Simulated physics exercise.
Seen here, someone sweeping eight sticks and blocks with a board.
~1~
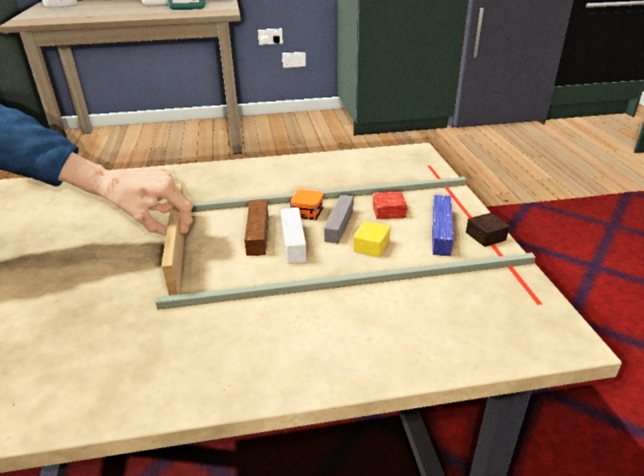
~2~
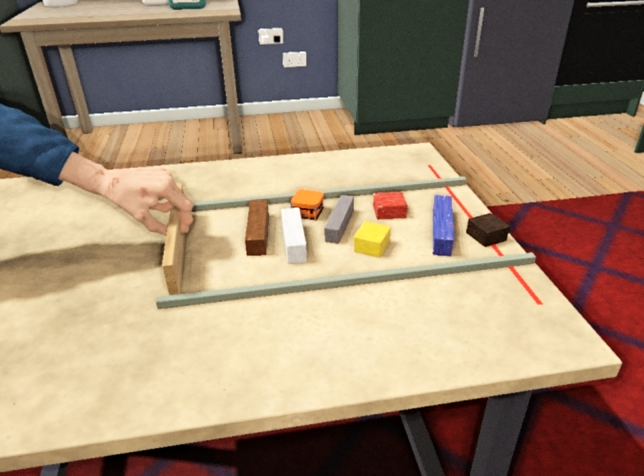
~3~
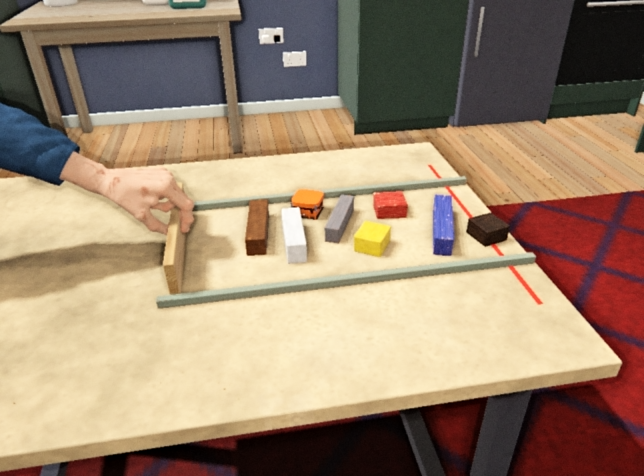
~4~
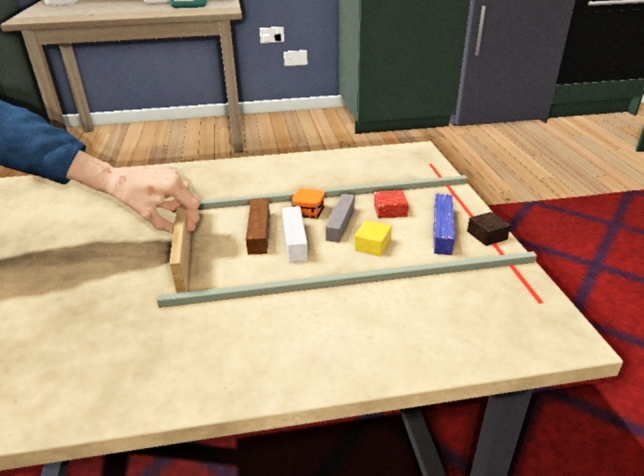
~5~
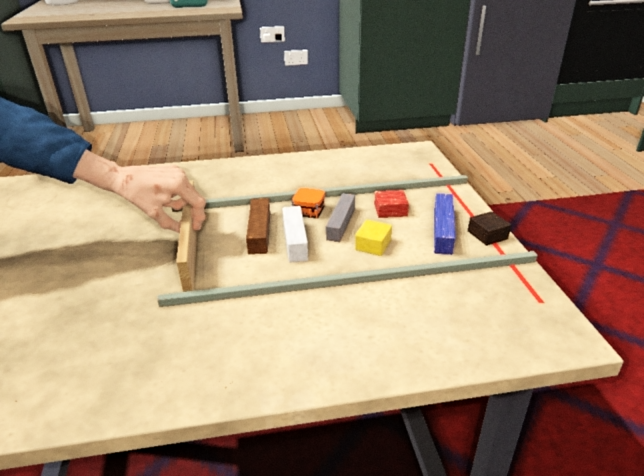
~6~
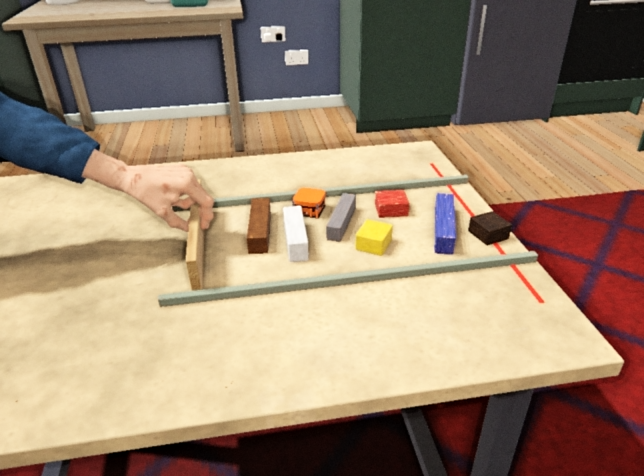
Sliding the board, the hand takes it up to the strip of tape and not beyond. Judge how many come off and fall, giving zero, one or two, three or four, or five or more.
The count that comes down will most likely be five and up.
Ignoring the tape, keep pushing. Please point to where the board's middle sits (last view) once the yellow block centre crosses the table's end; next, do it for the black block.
Yellow block: (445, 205); black block: (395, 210).
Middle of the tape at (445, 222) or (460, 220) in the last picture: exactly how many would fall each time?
Well, you'd get 3 the first time and 5 the second time.
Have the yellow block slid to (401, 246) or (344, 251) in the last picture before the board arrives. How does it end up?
The yellow block is kept; does not fall.
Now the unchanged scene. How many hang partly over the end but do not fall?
0.
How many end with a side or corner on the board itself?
Tally at the end: 1.
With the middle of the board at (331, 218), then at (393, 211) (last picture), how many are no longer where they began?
First 6, after that 8.
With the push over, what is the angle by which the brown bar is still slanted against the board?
It measures close to 0 degrees.
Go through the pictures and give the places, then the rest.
In the first picture, black block (487, 229); blue bar (442, 224); red block (389, 206); board (176, 236); tape (473, 220).
In the second picture, blue bar (443, 224); grey bar (340, 219).
In the third picture, red block (390, 205); yellow block (373, 239).
In the fourth picture, black block (488, 229); brown bar (259, 225).
In the fifth picture, blue bar (444, 222); board (189, 232).
In the sixth picture, black block (489, 228); blue bar (445, 222); red block (392, 204); board (197, 231); tape (475, 219).
Soon after, none off yet; black block at rest near (489, 228); blue bar at rest near (445, 222); red block at rest near (392, 204).
After that, none off yet; black block at rest near (489, 228); blue bar displaced a little near (454, 222); red block displaced about its own width near (425, 202).
And then, one off so far; black block on its way down near (520, 389); blue bar tilting well over near (524, 229); red block displaced well along near (488, 196).
In the end, the number that fall off is five or more; gone, white bar, orange case, grey bar, yellow block, red block, blue bar and black block.
